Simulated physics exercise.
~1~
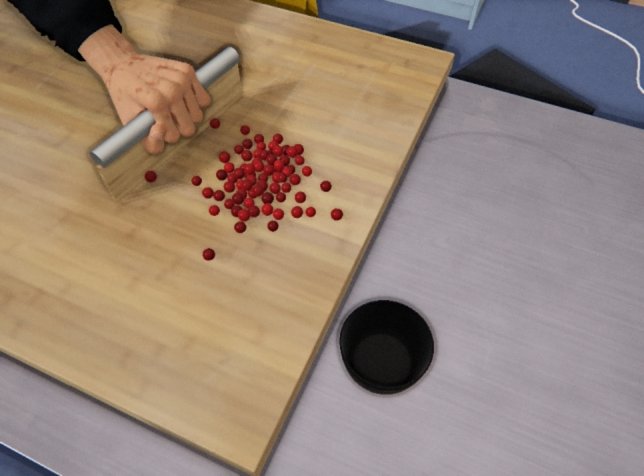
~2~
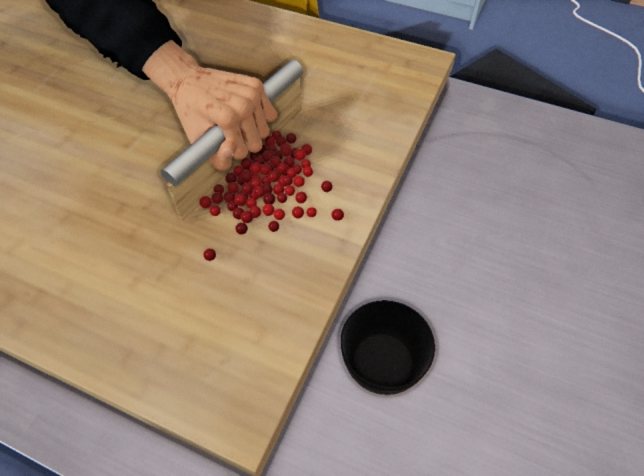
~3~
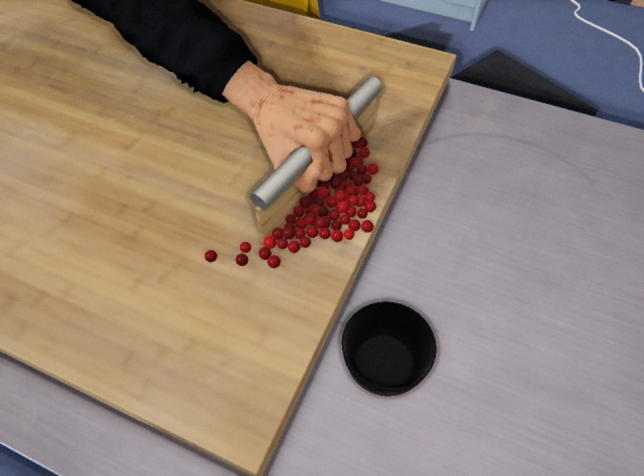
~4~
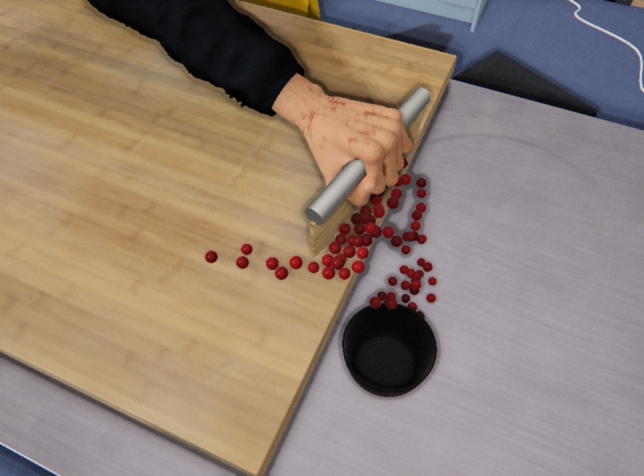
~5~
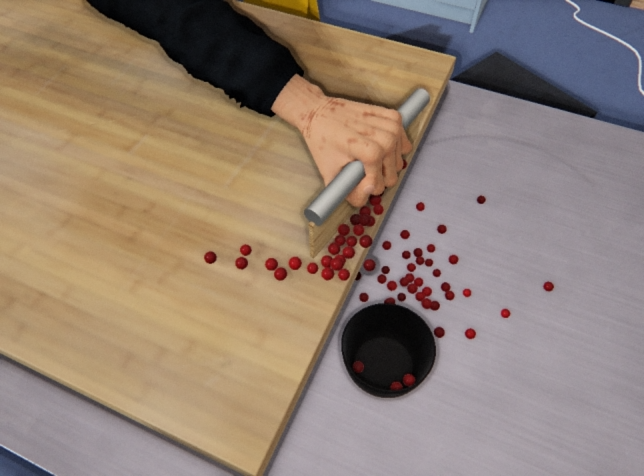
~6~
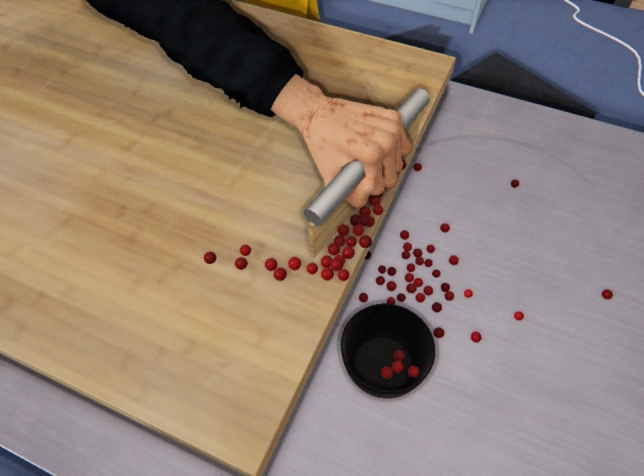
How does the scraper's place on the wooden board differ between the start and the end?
At the start the scraper is toward the upper left, to the left of the berries. By the end it is farther right and slightly lower, at the board's right edge.
A hand pushes a scraper right, sweeping red berries off the board, mostly missing the bowl.
